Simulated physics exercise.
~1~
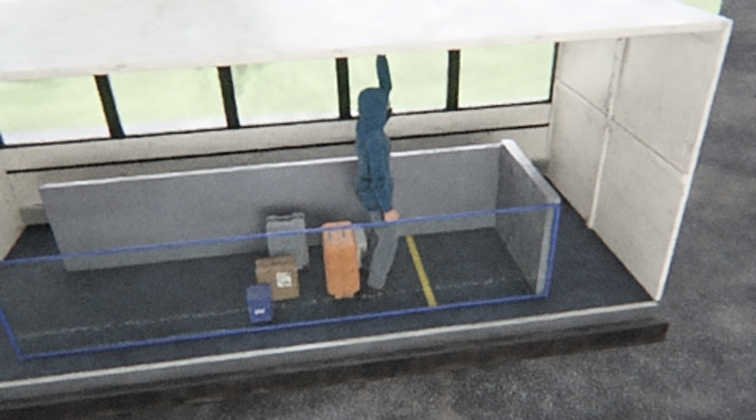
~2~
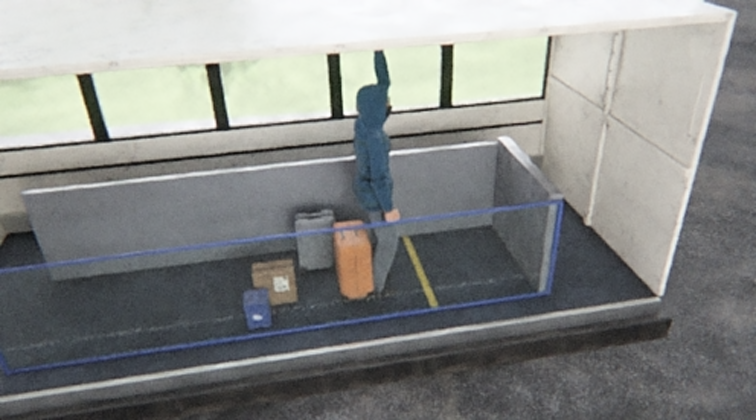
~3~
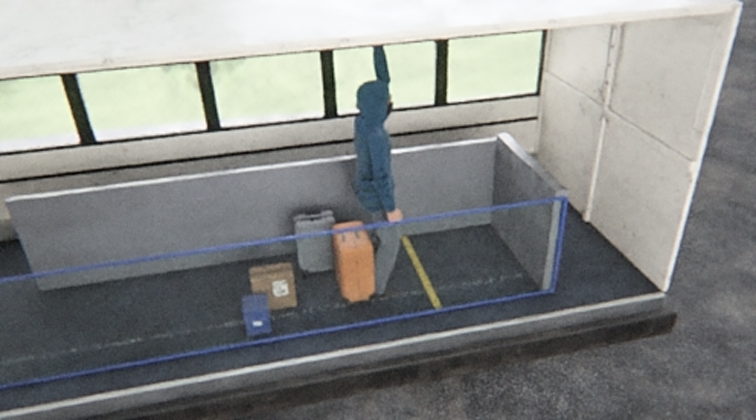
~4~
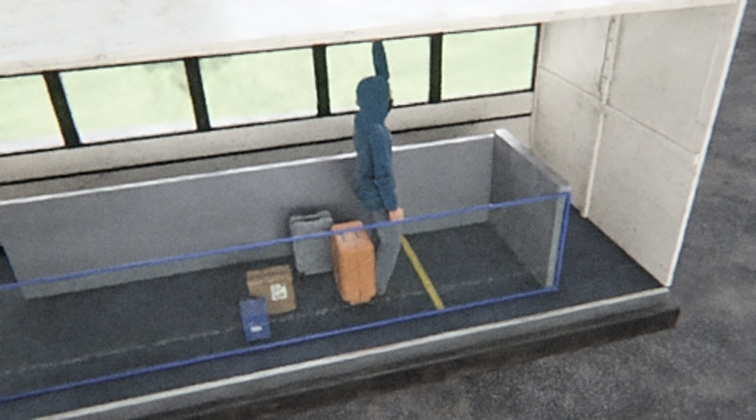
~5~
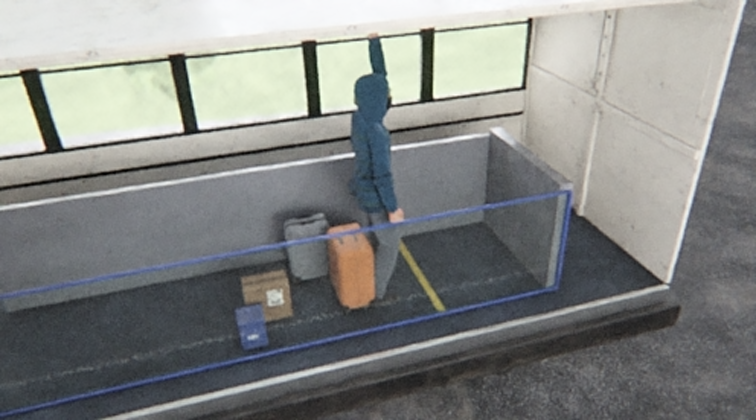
Orange and grey suitcases rolling slightly right beside a standing passenger with one arm raised, then staying upright short of a yellow line.
